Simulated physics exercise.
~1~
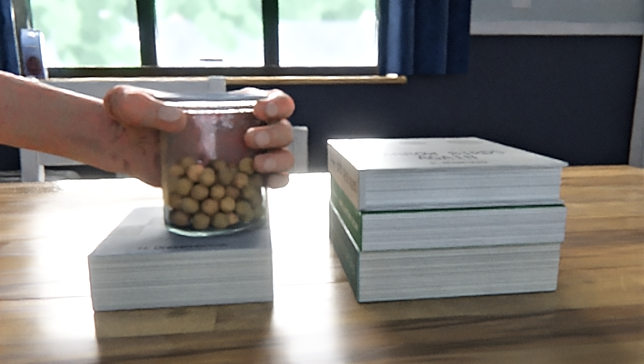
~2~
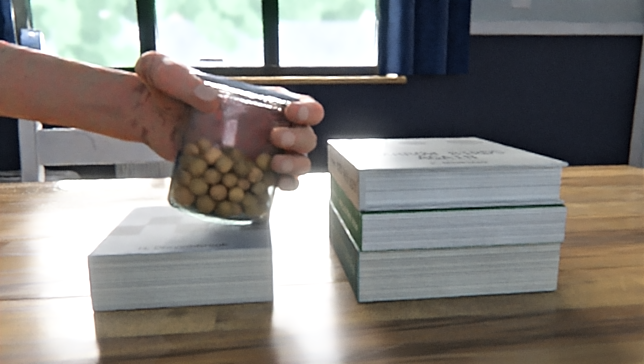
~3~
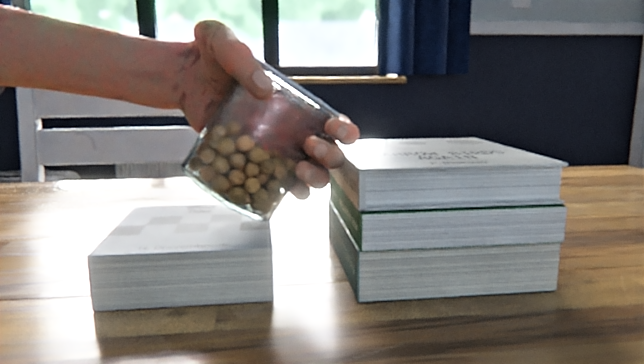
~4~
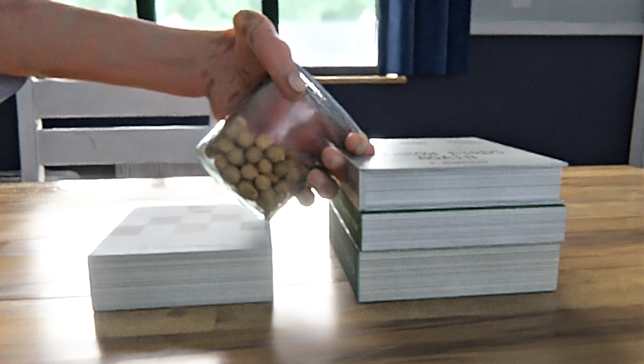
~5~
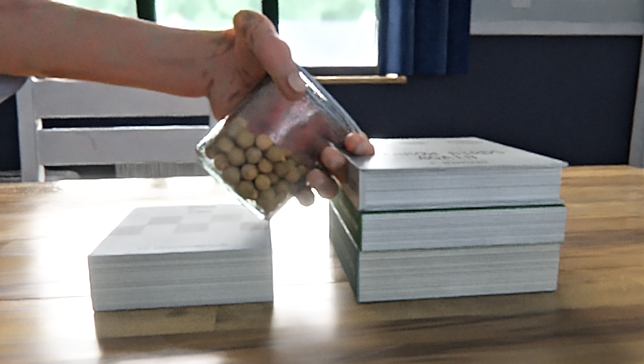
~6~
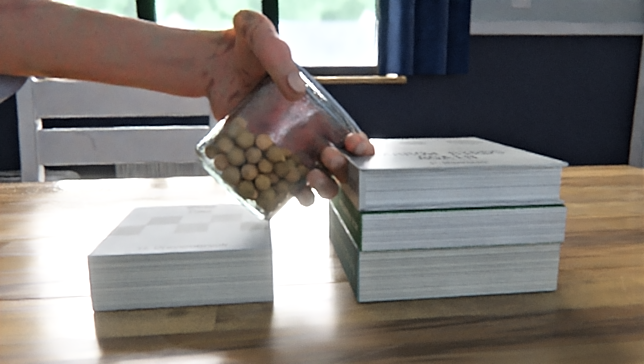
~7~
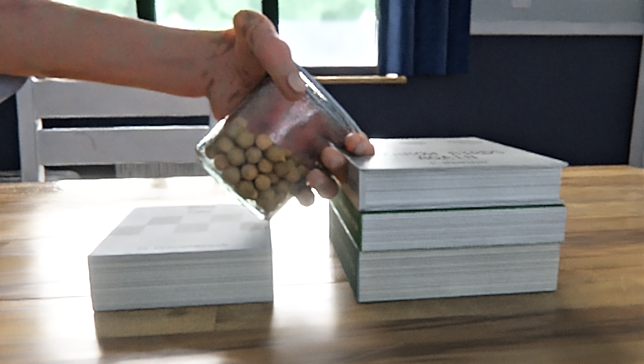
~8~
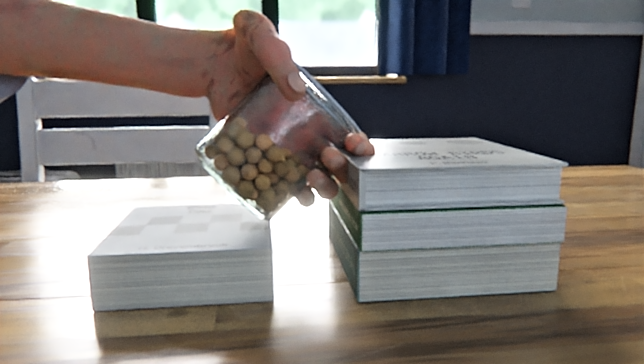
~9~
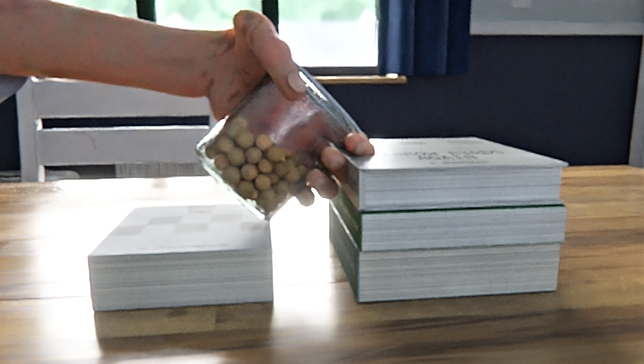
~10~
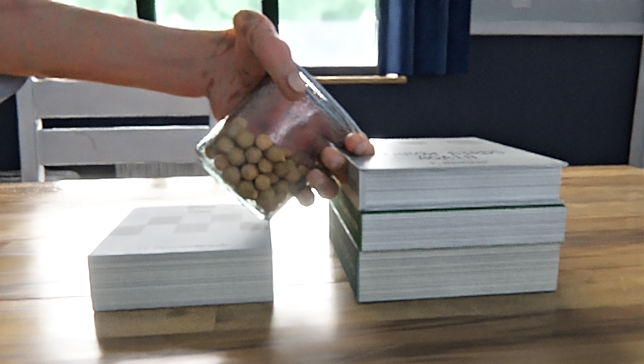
Hand lifting a glass jar of small round balls off a book, tilting it right and holding it against three stacked books, nothing spilling.
